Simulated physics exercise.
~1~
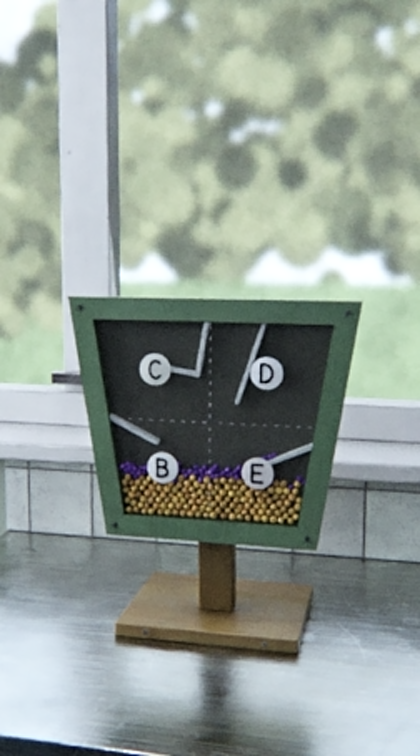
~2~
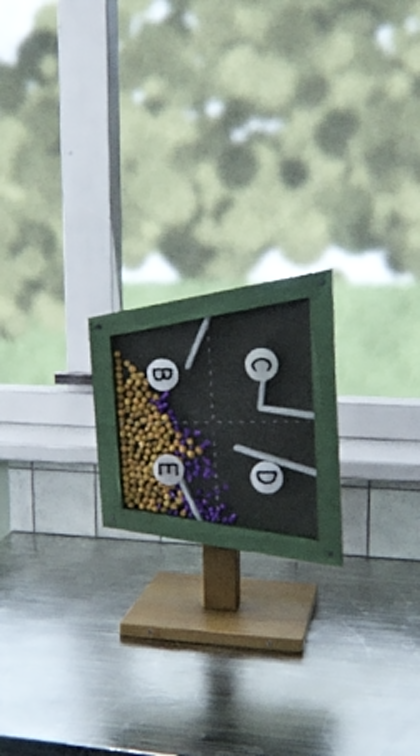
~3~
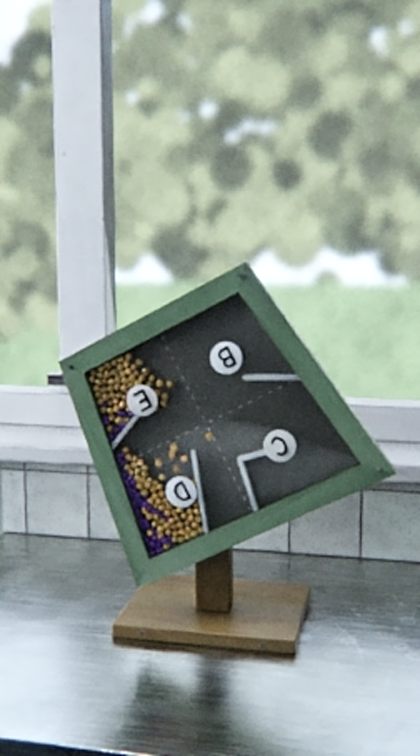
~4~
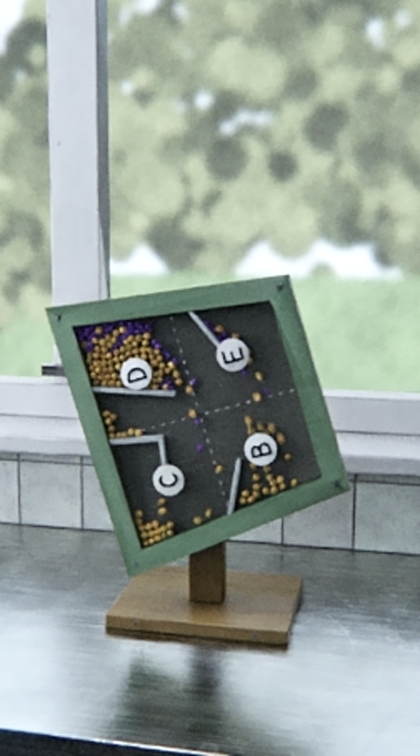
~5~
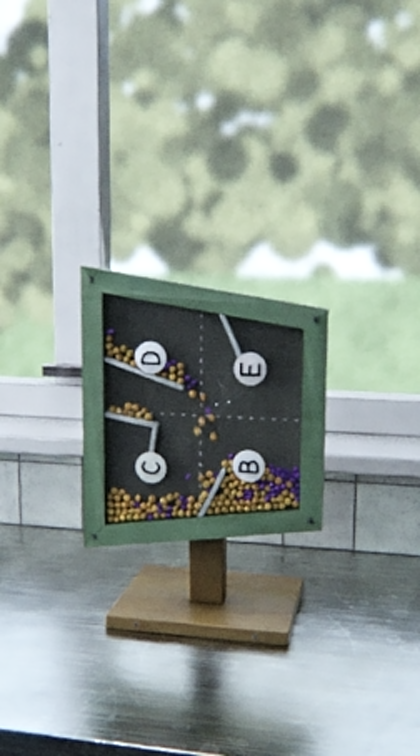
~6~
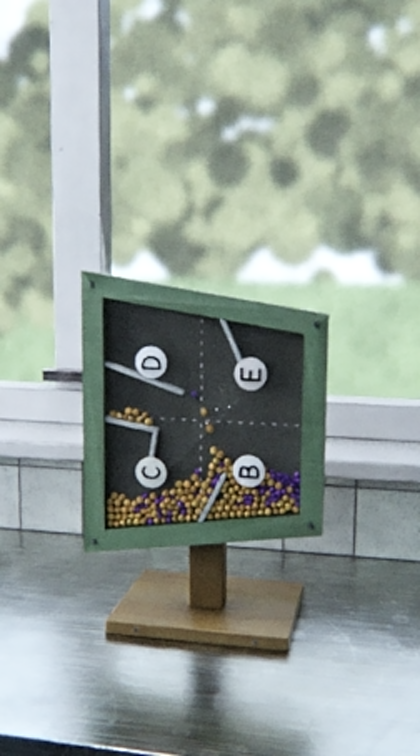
On a dark, glossy counter before a window with blurred greenery outside, a slightly swaying view faces a green-framed case on a wooden stand. Behind its dark window, tan chickpeas lie along the bottom beneath smaller purple ones, among pale bars and round labels lettered B, C, D and E. The case turns clockwise, and the chickpeas heap at the left, then slide down beside D. It keeps turning, carrying many up to the upper left while others drop below. With the case settled, the rest spill off the bar under D, leaving a mixed layer along the bottom by C and B and a few on C's ledge.
